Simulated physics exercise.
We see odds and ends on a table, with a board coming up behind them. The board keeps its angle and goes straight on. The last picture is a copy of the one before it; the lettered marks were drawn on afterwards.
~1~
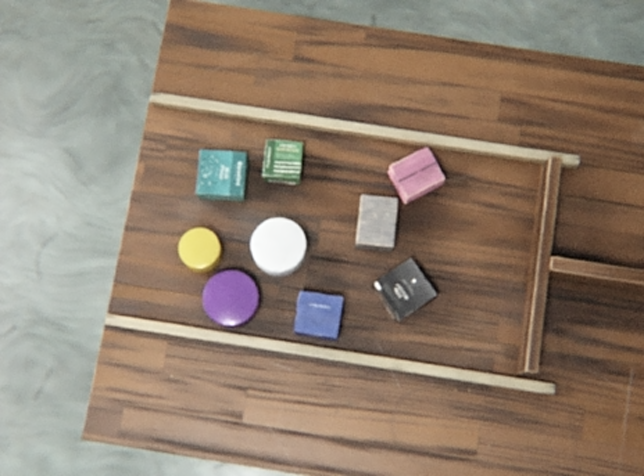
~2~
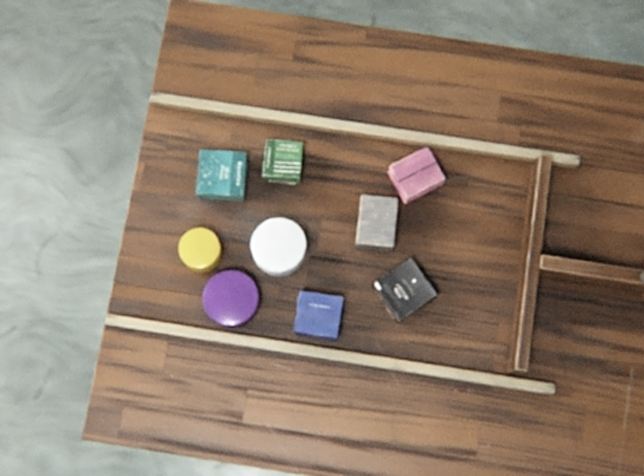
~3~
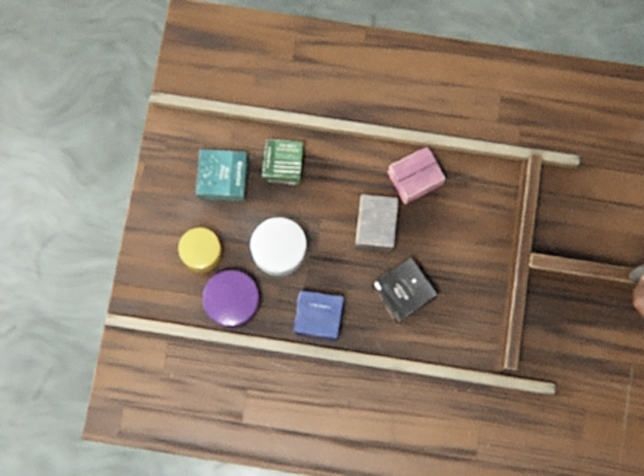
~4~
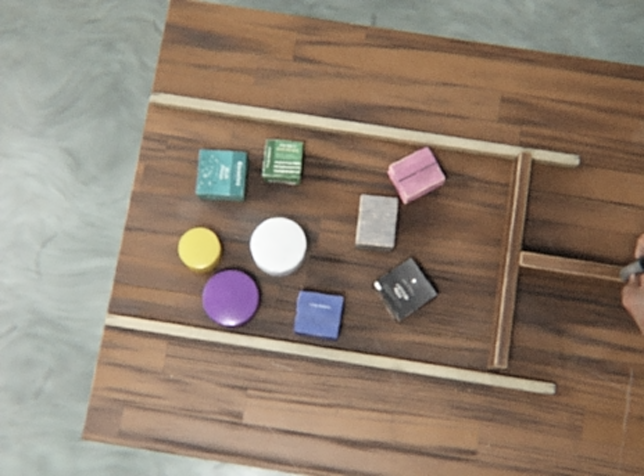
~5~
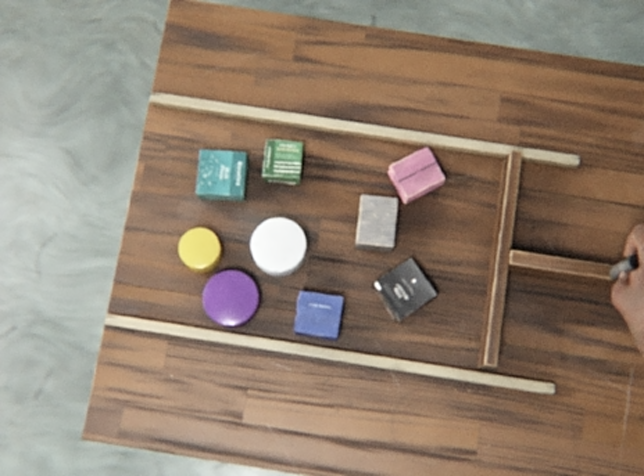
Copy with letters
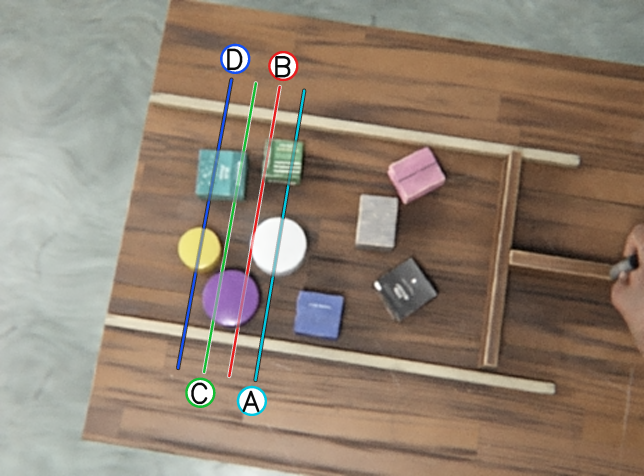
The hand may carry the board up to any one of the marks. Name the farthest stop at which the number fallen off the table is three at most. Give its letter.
It should halt at D.
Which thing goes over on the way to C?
It is the yellow pot.
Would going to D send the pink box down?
No.
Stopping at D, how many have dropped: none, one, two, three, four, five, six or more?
In all, two.
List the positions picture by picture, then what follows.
The first frame shows white tin (279, 247); black box (404, 291); yellow pot (201, 251).
The second frame shows board (534, 260); grey block (376, 224).
The third frame shows board (524, 259); purple pot (232, 299).
The fourth frame shows board (514, 257); pink box (416, 175).
The fifth frame shows board (504, 256); white tin (279, 247); black box (404, 291); yellow pot (201, 251).
On the marked copy, A at (281, 231); B at (255, 227); C at (231, 223); D at (206, 219).
With D. Early on, board (395, 239); blue packet (311, 317); pink box (370, 164).
Further on, board (289, 223); yellow pot (170, 257); turquoise box (191, 181).
At the end, board (207, 210); yellow pot over the edge; turquoise box over the edge; two fallen.
As for the rest, A is within the limit but short; B is within the limit but short; C is within the limit but short.
